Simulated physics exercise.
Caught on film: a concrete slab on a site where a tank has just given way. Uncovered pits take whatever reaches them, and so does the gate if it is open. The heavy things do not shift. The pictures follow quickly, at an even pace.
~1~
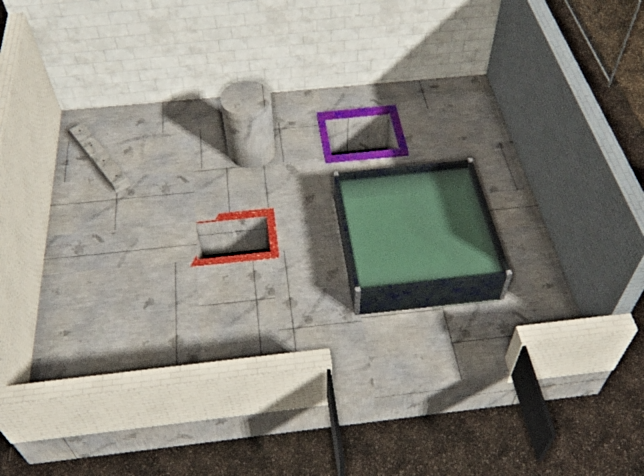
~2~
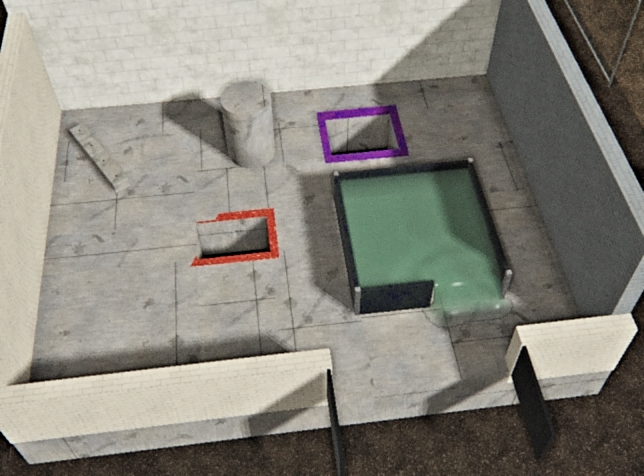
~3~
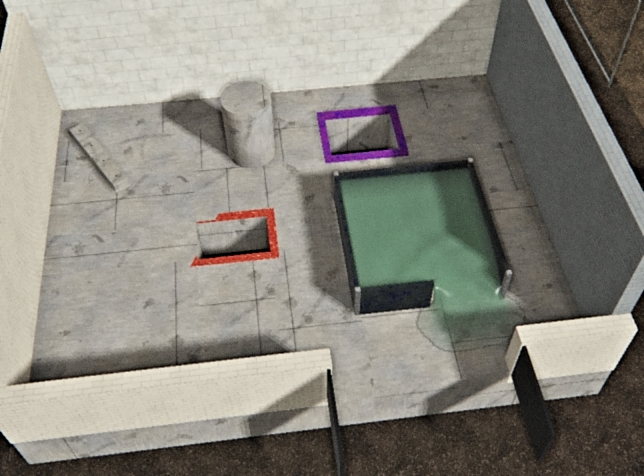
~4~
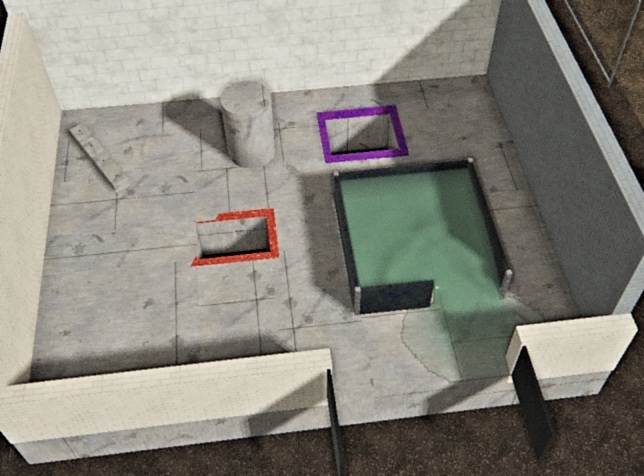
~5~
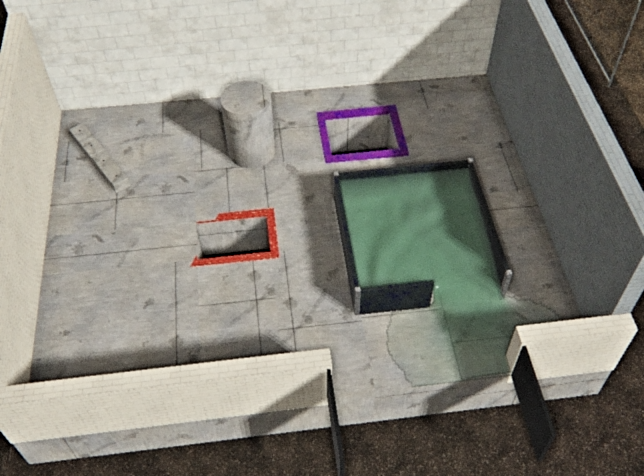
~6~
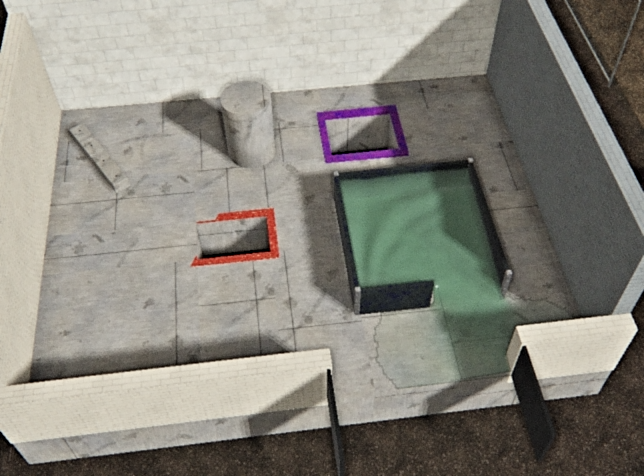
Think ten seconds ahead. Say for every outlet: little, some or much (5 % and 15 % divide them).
In the end: The gate takes more than 15 %; the purple pit takes less than 5 %; the red pit takes less than 5 %.
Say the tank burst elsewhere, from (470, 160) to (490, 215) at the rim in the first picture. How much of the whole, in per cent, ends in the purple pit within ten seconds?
Parts in a hundred: Purple 6.
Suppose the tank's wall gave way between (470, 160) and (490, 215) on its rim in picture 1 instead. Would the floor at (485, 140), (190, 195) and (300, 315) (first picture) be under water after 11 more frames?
As listed: Wet, free of water, not flooded.
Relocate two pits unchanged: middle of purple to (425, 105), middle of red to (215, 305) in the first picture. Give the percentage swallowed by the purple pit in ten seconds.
Parts in a hundred: Purple 6.
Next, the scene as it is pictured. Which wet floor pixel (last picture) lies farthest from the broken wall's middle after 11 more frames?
Near (528, 194).
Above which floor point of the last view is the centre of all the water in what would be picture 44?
Near (444, 221).
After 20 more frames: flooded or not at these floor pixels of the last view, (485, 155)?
Verdict: Covered.
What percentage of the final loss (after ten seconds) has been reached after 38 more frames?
Close to 80 %.
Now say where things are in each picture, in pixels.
In the first frame, the water tank at (417, 225) is whole and still.
In the second frame, the front is at (506, 309), out from the gap at (466, 292).
In the third frame, the front is at a hidden place, out from the gap at (466, 293).
In the fourth frame, water pours out at (465, 294) and has run to a hidden place.
In the fifth frame, water pours out at (465, 294) and has run to a hidden place.
In the sixth frame, water pours out at (465, 293) and has run to a hidden place.
A moment on, water covers 5 % of the floor; the gate 9 %, the purple pit 0 %, the red pit 0 %.
Next, water covers 10 % of the floor; the gate 18 %, the purple pit 0 %, the red pit 0 %.
Then, water covers 20 % of the floor; the gate 29 %, the purple pit 0 %, the red pit 0 %.
Later, water covers 25 % of the floor; the gate 42 %, the purple pit 0 %, the red pit 0 %.
In the end, water covers 40 % of the floor; the gate 52 %, the purple pit 0 %, the red pit 0 %.
